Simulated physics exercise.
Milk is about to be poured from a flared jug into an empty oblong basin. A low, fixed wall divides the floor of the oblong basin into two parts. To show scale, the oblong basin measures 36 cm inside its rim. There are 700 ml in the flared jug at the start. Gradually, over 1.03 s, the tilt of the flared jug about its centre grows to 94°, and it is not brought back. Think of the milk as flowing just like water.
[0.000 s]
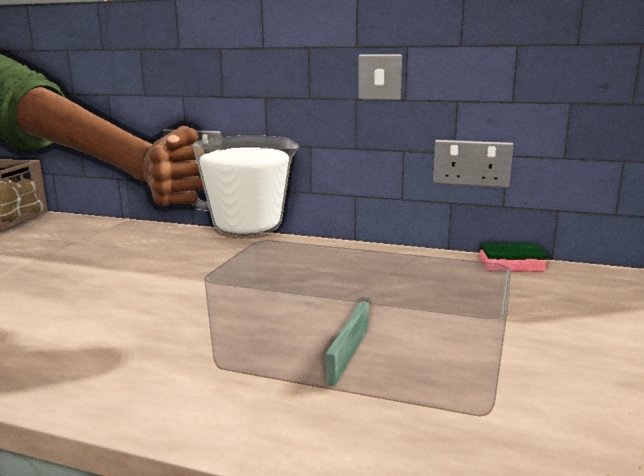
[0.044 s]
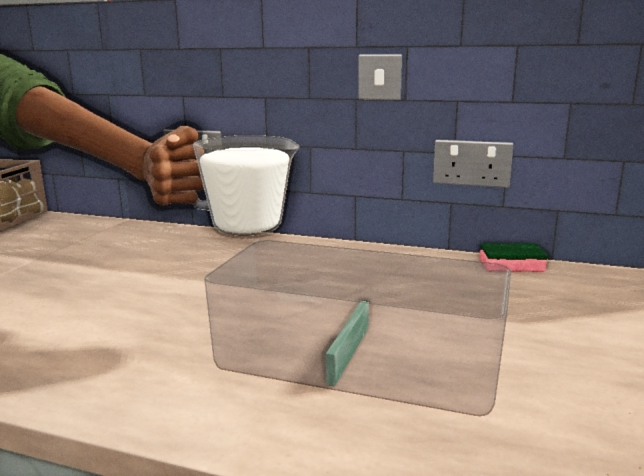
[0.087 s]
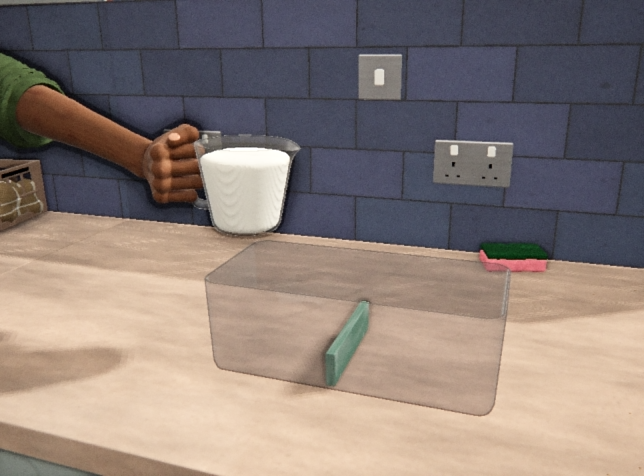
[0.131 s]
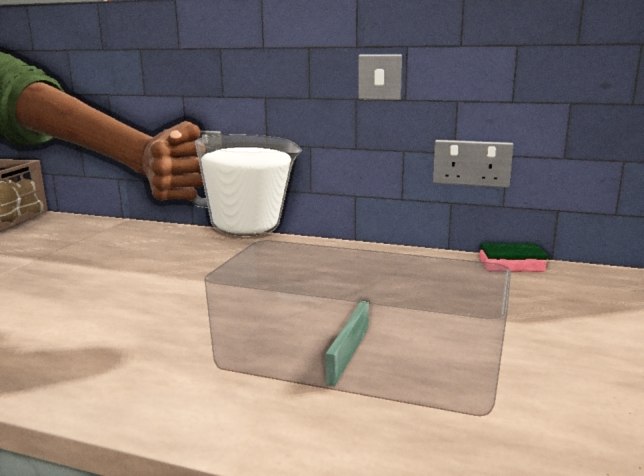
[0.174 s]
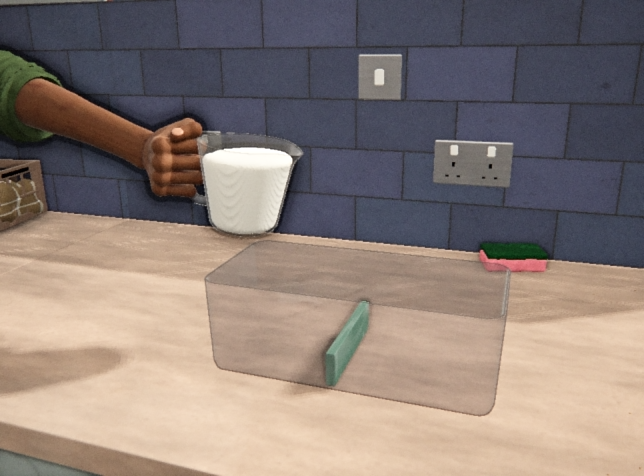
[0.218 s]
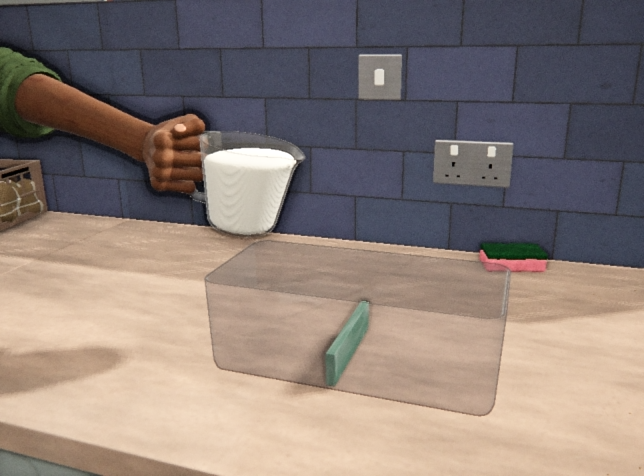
A hand holds a clear jug of milk beside an empty basin, tilting it slightly right.
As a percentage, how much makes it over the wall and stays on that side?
Some 46 per cent makes it over and stays.
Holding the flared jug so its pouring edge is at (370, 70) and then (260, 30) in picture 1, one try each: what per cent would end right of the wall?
Respectively about 95 and 30 percent.
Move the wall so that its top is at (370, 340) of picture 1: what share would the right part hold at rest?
In that case, some 15 percent.
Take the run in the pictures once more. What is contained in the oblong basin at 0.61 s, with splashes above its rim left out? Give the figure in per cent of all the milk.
Fraction in basin: Approx. 8%.
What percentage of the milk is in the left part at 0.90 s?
24 %.
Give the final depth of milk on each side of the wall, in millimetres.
On the left it stands about 14 mm, on the right about 10 mm.
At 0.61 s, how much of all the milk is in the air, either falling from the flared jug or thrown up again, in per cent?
Some 16 per cent, I reckon.
After 0.61 s the tilt is 61° and 75 per cent is still to pour, 3 is left of the wall and 5 right of it.
After 0.90 s the tilt is 90° and 24 per cent is still to pour, 24 is left of the wall and 39 right of it.
After 1.20 s the tilt is 94° and 2 per cent is still to pour, 51 is left of the wall and 45 right of it.
After 1.53 s the tilt is 94° and 0 per cent is still to pour, 54 is left of the wall and 46 right of it.
In the end 54 per cent lies left of the wall, 46 right of it and 0 outside.
